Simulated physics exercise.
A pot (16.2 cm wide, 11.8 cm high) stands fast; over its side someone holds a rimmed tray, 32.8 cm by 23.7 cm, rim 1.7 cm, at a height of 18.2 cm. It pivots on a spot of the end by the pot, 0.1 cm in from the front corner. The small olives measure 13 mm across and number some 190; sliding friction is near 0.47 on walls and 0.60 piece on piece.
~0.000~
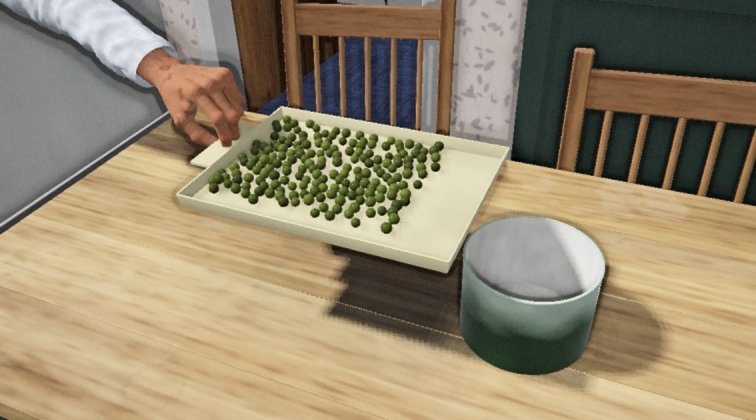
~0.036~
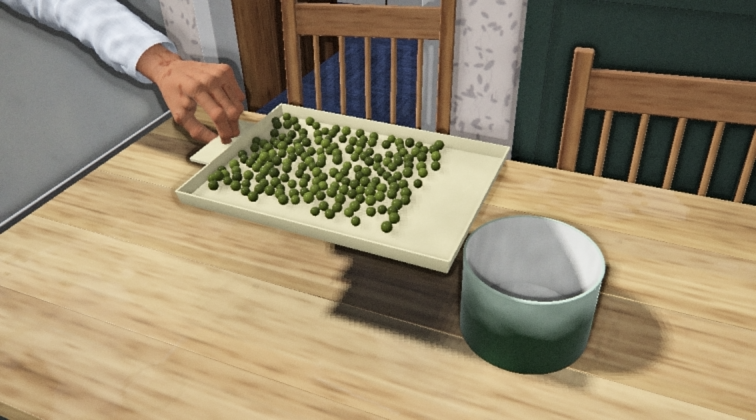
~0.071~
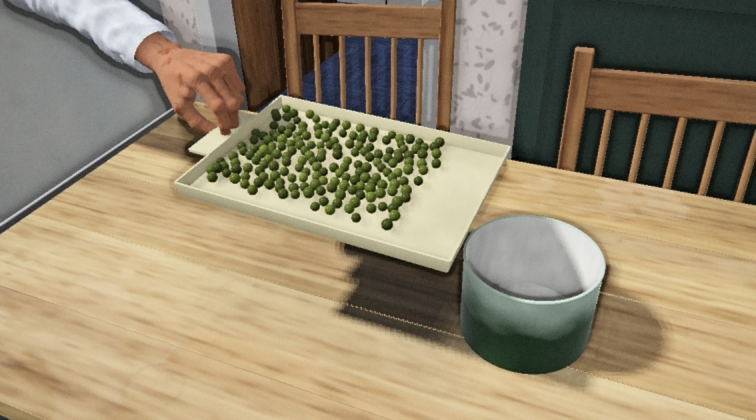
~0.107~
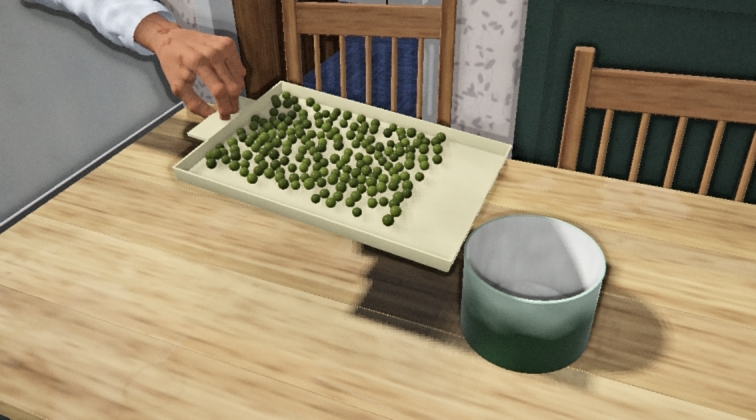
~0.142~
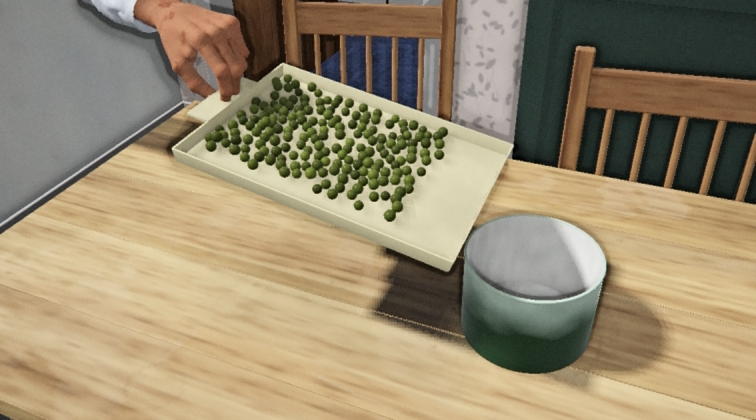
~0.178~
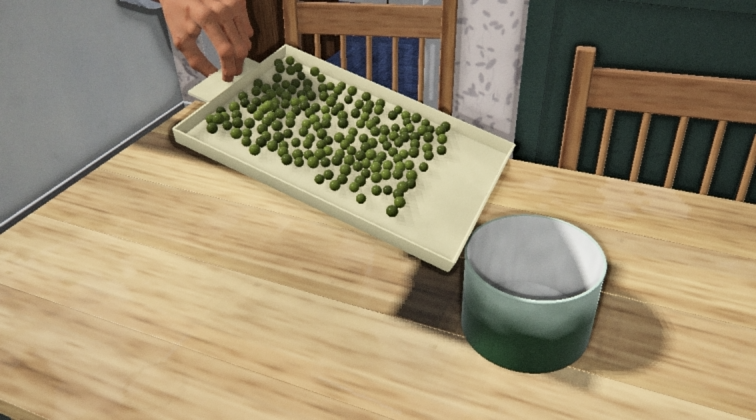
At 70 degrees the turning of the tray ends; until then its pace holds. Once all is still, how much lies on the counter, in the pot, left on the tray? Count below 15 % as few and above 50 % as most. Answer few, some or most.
Counter: Some, pot: Some, tray: Some.
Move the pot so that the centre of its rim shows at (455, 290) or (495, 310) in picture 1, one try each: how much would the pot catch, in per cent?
Some 10 and 35 per cent.
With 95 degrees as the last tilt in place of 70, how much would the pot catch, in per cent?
In that case some 55 per cent.
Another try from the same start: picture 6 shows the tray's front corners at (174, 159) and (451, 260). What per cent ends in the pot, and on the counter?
Pot 0, counter 55.
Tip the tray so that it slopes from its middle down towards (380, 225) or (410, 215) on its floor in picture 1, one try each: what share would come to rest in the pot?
About 0 and 10 per cent.
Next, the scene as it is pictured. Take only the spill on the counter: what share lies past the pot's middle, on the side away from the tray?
Some 100 per cent.
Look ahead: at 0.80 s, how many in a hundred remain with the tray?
Roughly 35 per cent.
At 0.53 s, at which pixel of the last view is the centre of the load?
Near (463, 147).
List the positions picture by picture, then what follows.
Tray tilt 0 degrees, front corners at (180, 194) and (447, 259); middle of the pieces at (321, 165); pot at (533, 256), in the first picture.
Tray tilt 1 degrees, front corners at (179, 190) and (447, 259); middle of the pieces at (321, 163), in the second picture.
Tray tilt 3 degrees, front corners at (178, 182) and (448, 259); middle of the pieces at (321, 158), in the third picture.
Tray tilt 6 degrees, front corners at (176, 167) and (450, 259), lowest corner right front; middle of the pieces at (322, 148), in the fourth picture.
Tray tilt 11 degrees, front corners at (176, 148) and (451, 259), lowest corner right front; middle of the pieces at (323, 136), in the fifth picture.
Tray tilt 16 degrees, front corners at (177, 128) and (453, 260), lowest corner right front; middle of the pieces at (326, 124); pot at (534, 255). Its pace works out near 135 degrees a second, in the sixth picture.
After 0.39 s, tilt 44 degrees; the tray holds 100 %, the pot 0 %.
Then, at 0.53 s, tilt 63 degrees; the tray holds 100 %, the pot 0 %.
Then, at 0.80 s, tilt 70 degrees; the tray holds 35 %, the pot 35 %.
In the end, at 1.7 s, counter 30 %, pot 35 %, tray 35 %.
